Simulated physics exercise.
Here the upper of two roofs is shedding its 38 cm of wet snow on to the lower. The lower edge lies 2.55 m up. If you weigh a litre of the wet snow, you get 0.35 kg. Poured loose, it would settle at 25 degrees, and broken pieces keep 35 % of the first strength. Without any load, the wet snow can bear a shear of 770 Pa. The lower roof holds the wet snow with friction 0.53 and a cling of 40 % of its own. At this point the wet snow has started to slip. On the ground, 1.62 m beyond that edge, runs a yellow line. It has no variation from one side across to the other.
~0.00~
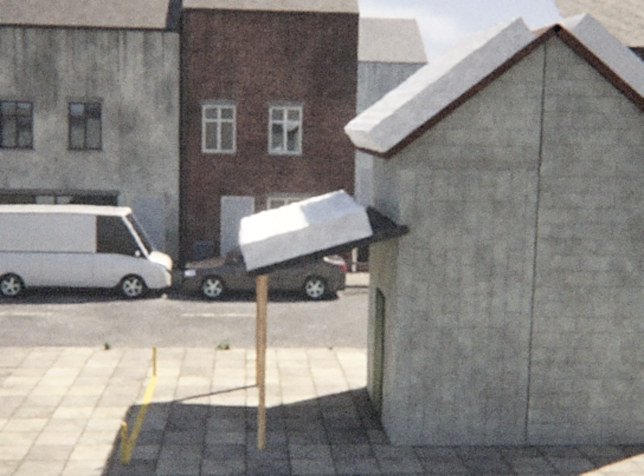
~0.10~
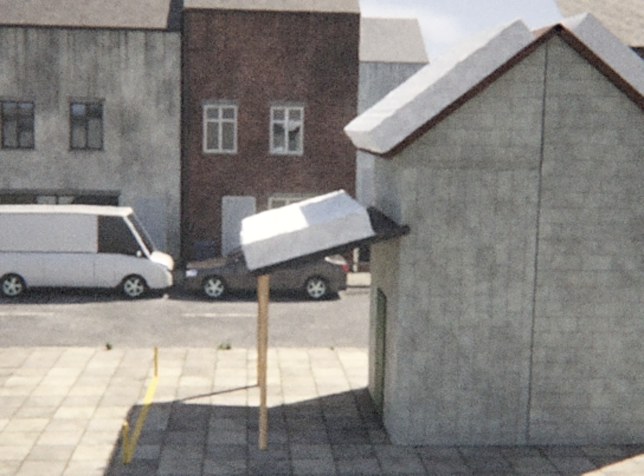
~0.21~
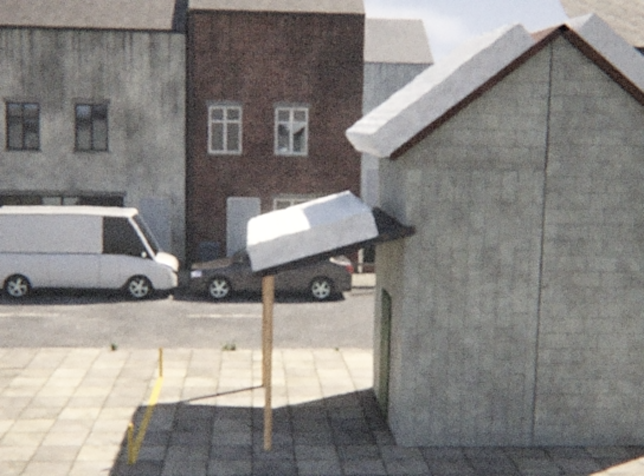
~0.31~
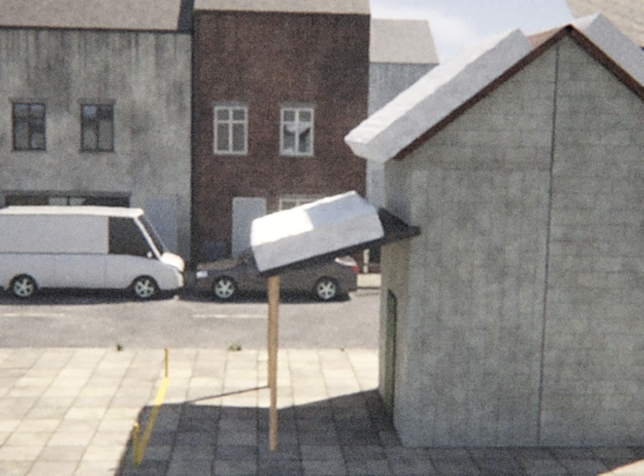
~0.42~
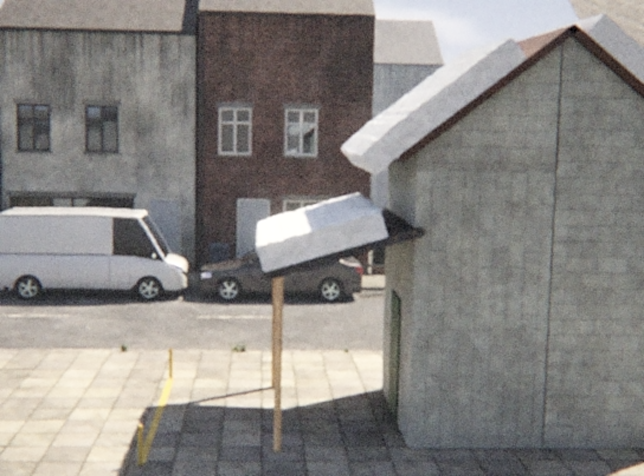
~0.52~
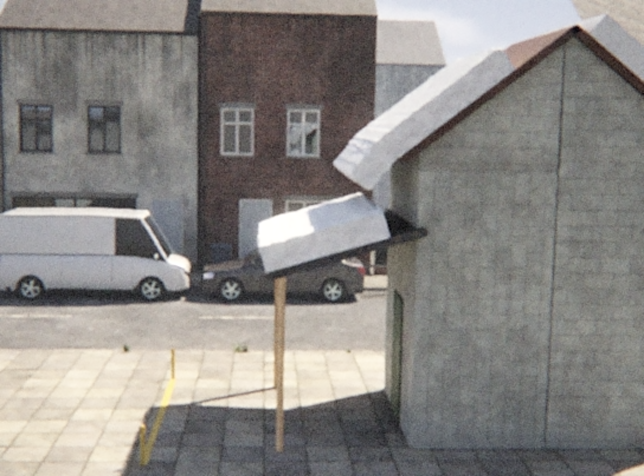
A thick white slab of wet snow lies on the sloping roof of a grey block building at right, seen from slightly above across a paved yard, above a lower snow-covered roof on a wooden post. Behind are a white van, a dark car and grey and brick houses, with a yellow line at left. The upper slab slides leftward past the eave and cracks, while the view drifts slightly left.
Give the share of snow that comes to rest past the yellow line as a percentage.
Roughly 38 percent.
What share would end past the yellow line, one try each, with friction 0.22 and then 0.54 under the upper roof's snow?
I'd say 30 %, followed by 8 %.
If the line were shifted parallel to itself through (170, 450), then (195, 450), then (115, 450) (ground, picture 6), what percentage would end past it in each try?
In order, some 45, 55 and 25 percent would end past it.
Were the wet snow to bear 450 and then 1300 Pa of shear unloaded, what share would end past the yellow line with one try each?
In turn about 45 %, 25 %.
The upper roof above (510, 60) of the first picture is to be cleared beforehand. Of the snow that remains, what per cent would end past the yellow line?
Result: Approx. 30 % past the line.
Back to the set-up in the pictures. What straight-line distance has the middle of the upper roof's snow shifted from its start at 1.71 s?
Roughly 4.6 m.
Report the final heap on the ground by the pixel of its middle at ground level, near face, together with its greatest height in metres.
(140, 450), 0.5 m.
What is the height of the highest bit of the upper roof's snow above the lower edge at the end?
0.9 m.
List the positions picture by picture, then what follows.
In the first frame, leading edge of the wet snow at (382, 130).
In the second frame, leading edge of the wet snow at (382, 131), its middle shifted 2.7 cm, 1 % of it past the upper edge, in one piece.
In the third frame, leading edge of the wet snow at (382, 136), its middle shifted 11 cm, 4 % of it past the upper edge, in one piece.
In the fourth frame, leading edge of the wet snow at (380, 155), its middle shifted 24 cm, 10 % of it past the upper edge, in one piece.
In the fifth frame, leading edge of the wet snow at (374, 150), its middle shifted 42 cm, 17 % of it past the upper edge, in one piece.
In the sixth frame, leading edge of the wet snow at (364, 165), its middle shifted 66 cm, 26 % of it past the upper edge, cracking.
After 1.07 s, none is below the lower edge and 0 % is past the line.
After 1.71 s, 46 % is below the lower edge and 10 % is past the line.
After 2.36 s, 69 % is below the lower edge and 35 % is past the line.
After 3.00 s, 69 % is below the lower edge and 38 % is past the line.
After 3.20 s, at the end, 69 % is below the lower edge and 38 % is past the line.
